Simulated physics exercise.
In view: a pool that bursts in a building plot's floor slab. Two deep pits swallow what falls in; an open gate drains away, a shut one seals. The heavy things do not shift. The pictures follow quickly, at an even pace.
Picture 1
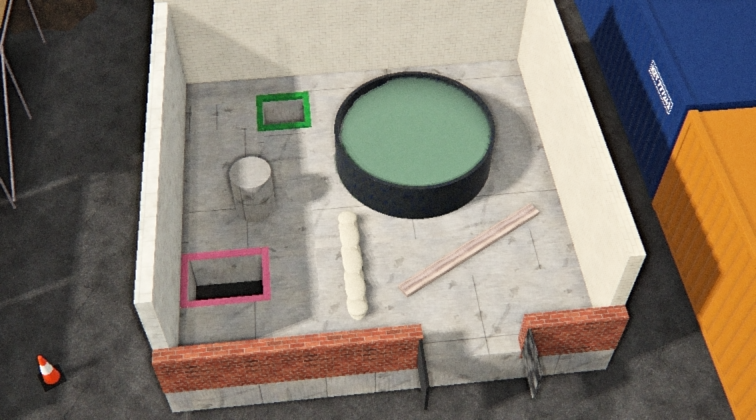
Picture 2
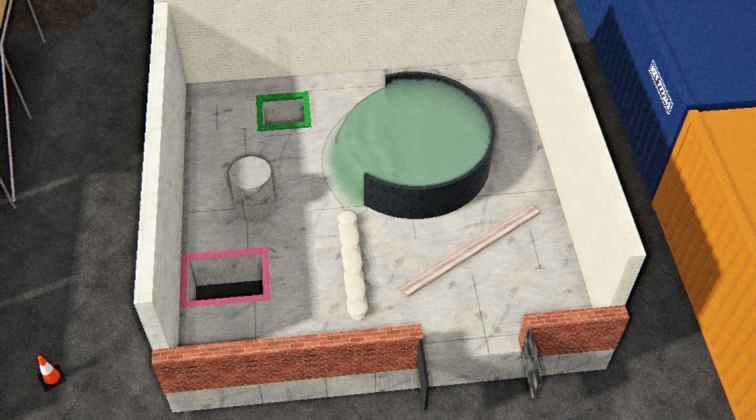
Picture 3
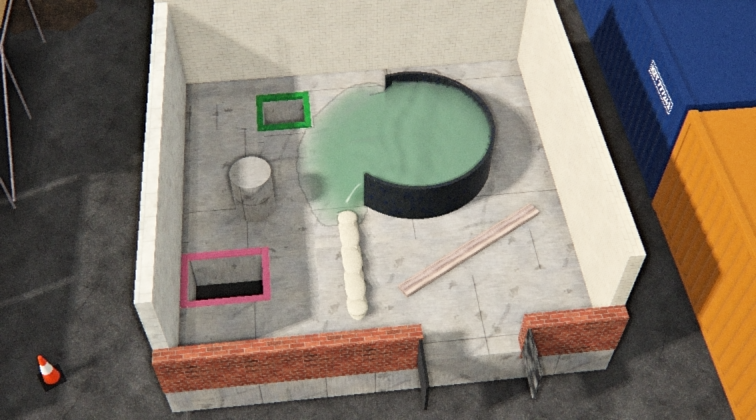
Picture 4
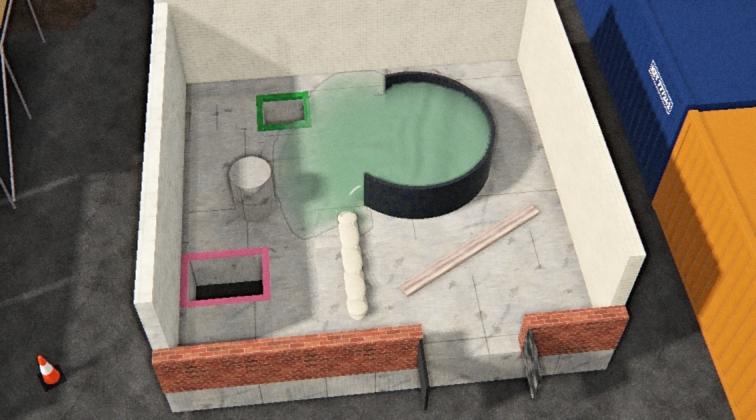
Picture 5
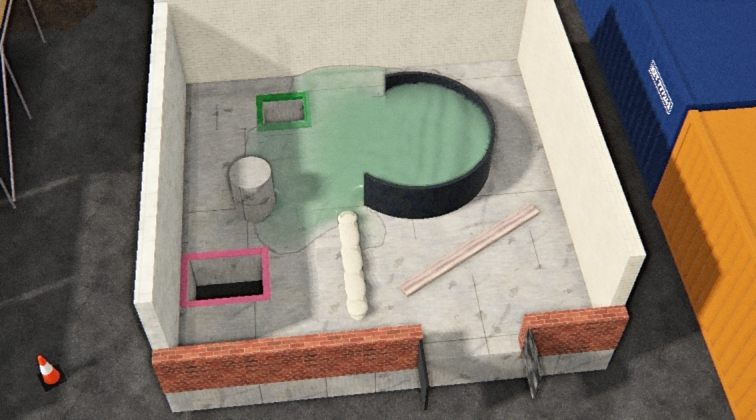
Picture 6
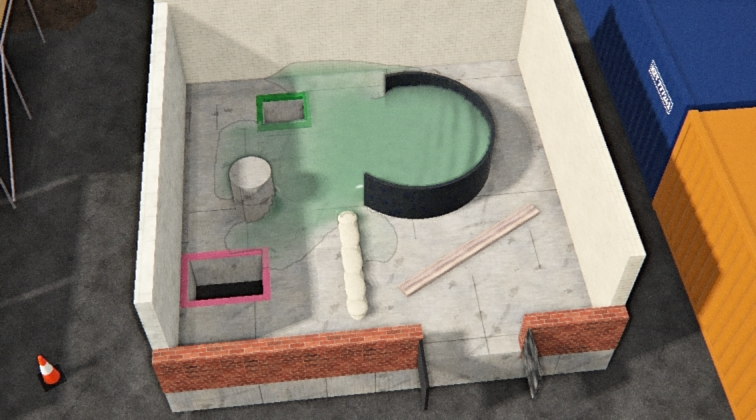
A walled building plot with a pale concrete floor is seen from high above, the view still, a round dark-sided pool of green water at its upper right. A green-edged pit, a pale cylinder and a pink-edged pit lie left, a lumpy cream barrier and pinkish beam below. The pool's left side opens and water spreads leftward, passing the barrier's top and surrounding the cylinder.
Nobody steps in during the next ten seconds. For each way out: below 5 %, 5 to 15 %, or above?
One by one: The gate takes under 5 %; the pink pit takes over 15 %; the green pit takes over 15 %.
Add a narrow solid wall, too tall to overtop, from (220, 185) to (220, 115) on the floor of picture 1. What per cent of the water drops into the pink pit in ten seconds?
Parts in a hundred: Pink 30.
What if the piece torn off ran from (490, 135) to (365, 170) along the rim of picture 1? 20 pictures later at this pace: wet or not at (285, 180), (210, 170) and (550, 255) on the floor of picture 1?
As listed: Not flooded, free of water, flooded.
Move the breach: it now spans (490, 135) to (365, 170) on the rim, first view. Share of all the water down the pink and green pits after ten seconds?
Roughly, in per cent: Pink 12, green 0.
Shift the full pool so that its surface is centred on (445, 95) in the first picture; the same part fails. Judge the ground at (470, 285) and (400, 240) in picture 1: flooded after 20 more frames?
In turn: Not flooded, clear.
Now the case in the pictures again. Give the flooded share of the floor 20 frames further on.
Roughly 60 per cent.
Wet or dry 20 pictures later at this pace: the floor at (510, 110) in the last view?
Answer: Covered.
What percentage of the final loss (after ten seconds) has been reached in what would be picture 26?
Close to 50 %.
A moment on, water covers 40 % of the floor; the gate 0 %, the pink pit 2 %, the green pit 5 %.
Next, water covers 45 % of the floor; the gate 0 %, the pink pit 5 %, the green pit 11 %.
Then, water covers 60 % of the floor; the gate 0 %, the pink pit 12 %, the green pit 19 %.
Later, water covers 70 % of the floor; the gate 0 %, the pink pit 22 %, the green pit 30 %.
In the end, water covers 95 % of the floor; the gate 0 %, the pink pit 28 %, the green pit 32 %.
